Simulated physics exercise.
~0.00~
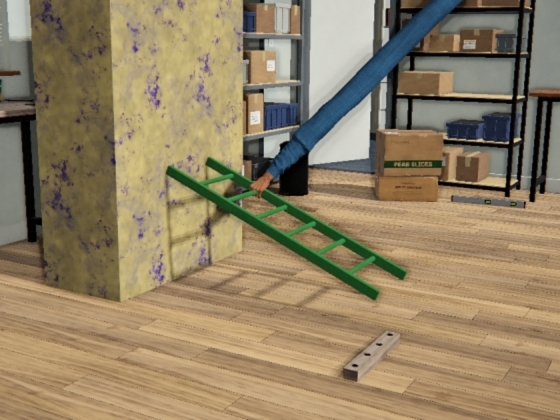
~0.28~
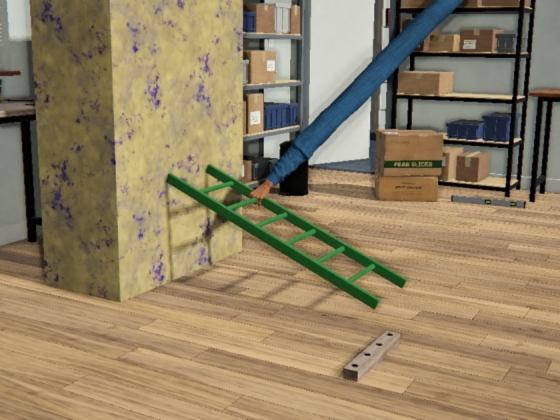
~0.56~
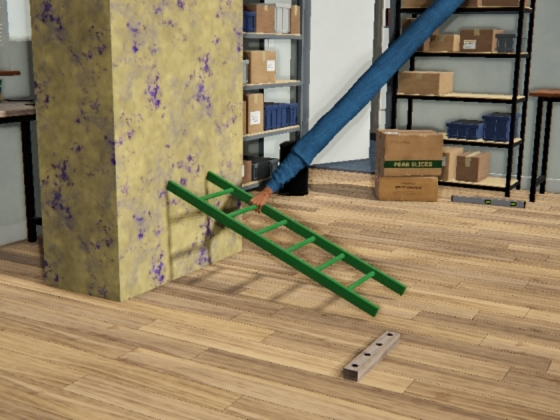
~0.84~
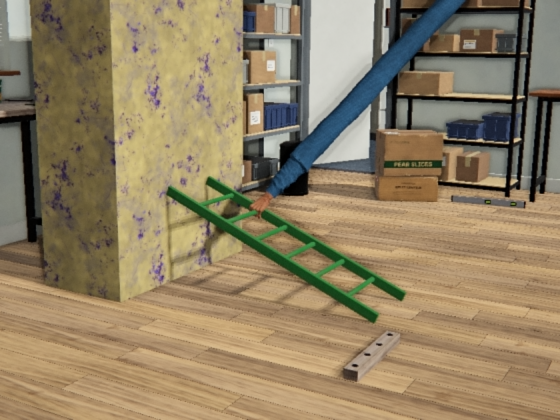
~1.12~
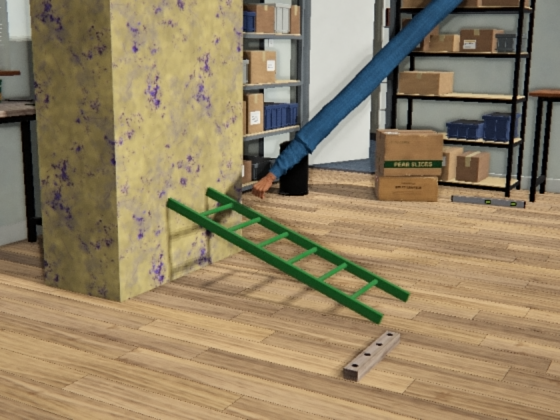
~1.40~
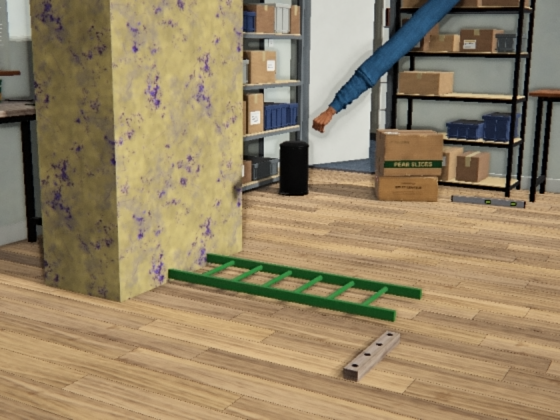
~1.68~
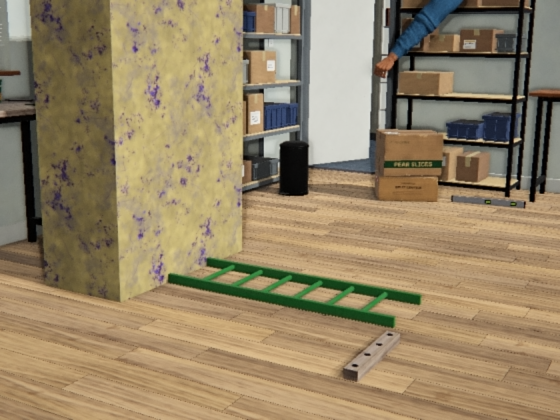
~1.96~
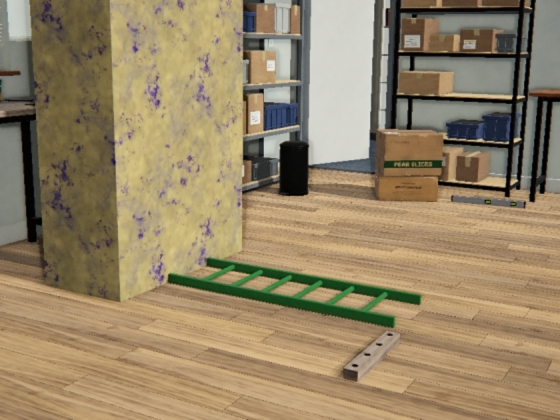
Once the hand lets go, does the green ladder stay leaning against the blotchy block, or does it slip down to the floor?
The green ladder slips down. It ends up lying flat on the wooden floor, next to the block.
